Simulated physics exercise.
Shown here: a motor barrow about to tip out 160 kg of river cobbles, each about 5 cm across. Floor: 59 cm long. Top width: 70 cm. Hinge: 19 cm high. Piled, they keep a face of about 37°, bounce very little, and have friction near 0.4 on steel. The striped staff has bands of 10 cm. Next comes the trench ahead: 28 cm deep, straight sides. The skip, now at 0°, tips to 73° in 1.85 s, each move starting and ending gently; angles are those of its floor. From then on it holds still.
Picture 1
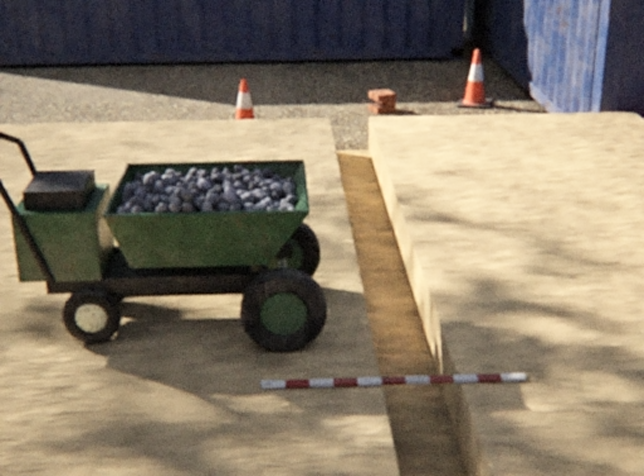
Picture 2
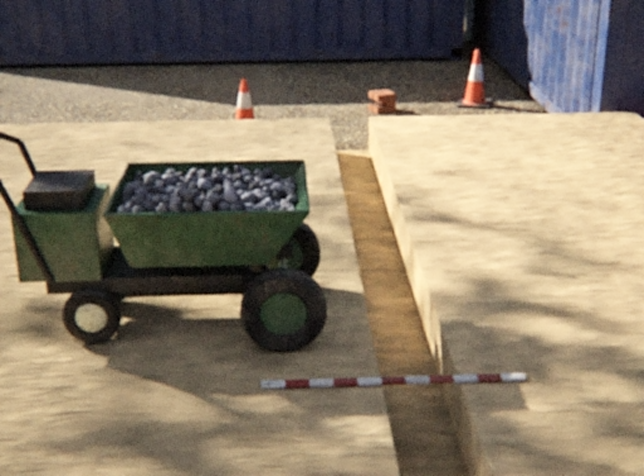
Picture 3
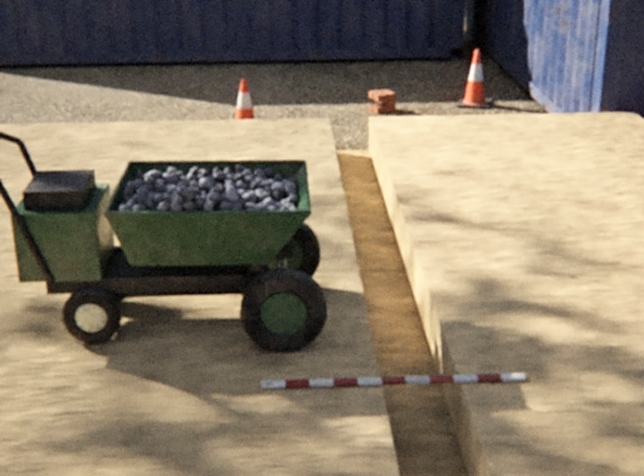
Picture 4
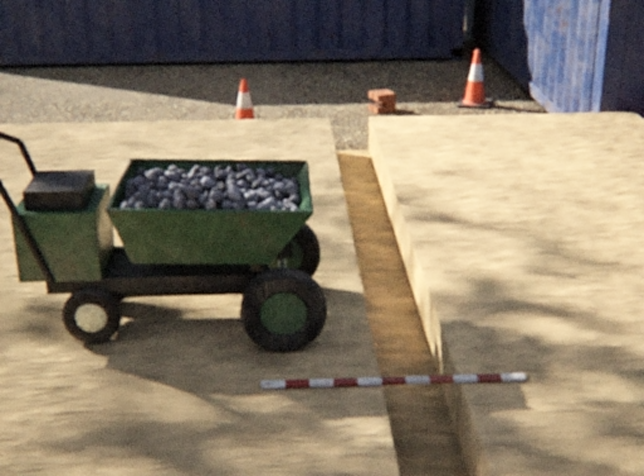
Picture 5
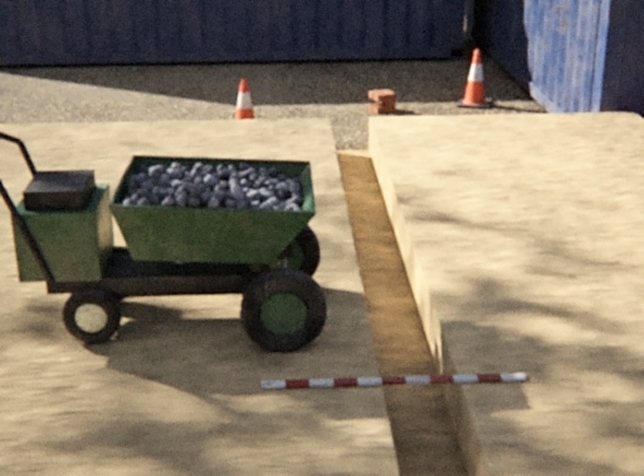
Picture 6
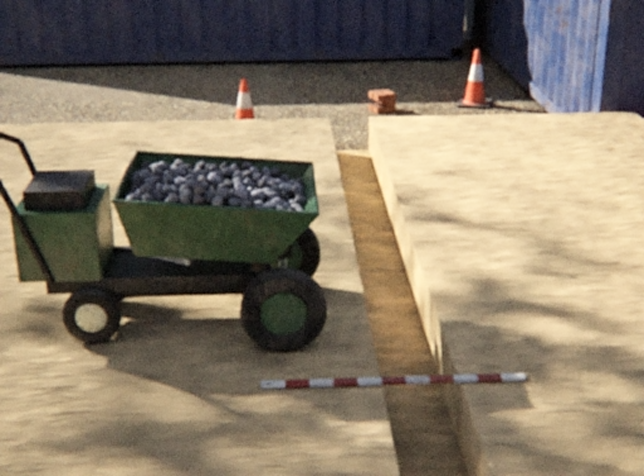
At the start, a green motor barrow stands on pale ground left of a narrow trench, its level skip heaped with dark, rounded stones. The skip then begins to tilt slowly, its left end rising slightly, while the wheels, the cones and the red-and-white staff stay still.
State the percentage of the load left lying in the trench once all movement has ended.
The share left there is about 72 per cent.
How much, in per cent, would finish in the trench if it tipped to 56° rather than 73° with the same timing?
Roughly 50 per cent would end in the trench.
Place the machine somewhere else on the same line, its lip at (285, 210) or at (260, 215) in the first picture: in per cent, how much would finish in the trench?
90 %, then 95 %.
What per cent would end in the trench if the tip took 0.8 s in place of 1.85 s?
That would give about 55 percent.
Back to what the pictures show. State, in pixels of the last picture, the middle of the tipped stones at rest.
Middle at around (419, 341), I'd say.
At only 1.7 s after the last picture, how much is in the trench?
About 40 per cent by then.
Then, 1.1 s after the last picture the floor is at 62°, 97 % in the skip, 3 % in the trench; the foremost stones are at (419, 296).
Then, 1.7 s after the last picture the floor is at 73°, 37 % in the skip, 40 % in the trench, 23 % past the trench; the foremost stones are at (548, 305).
Then, 2.0 s after the last picture the floor is at 73°, 15 % in the skip, 56 % in the trench, 28 % past the trench; the foremost stones are at (612, 303).
Then, 4.0 s after the last picture the floor is at 73°, 0 % in the skip, 72 % in the trench, 28 % past the trench; the foremost stones are at (640, 301).
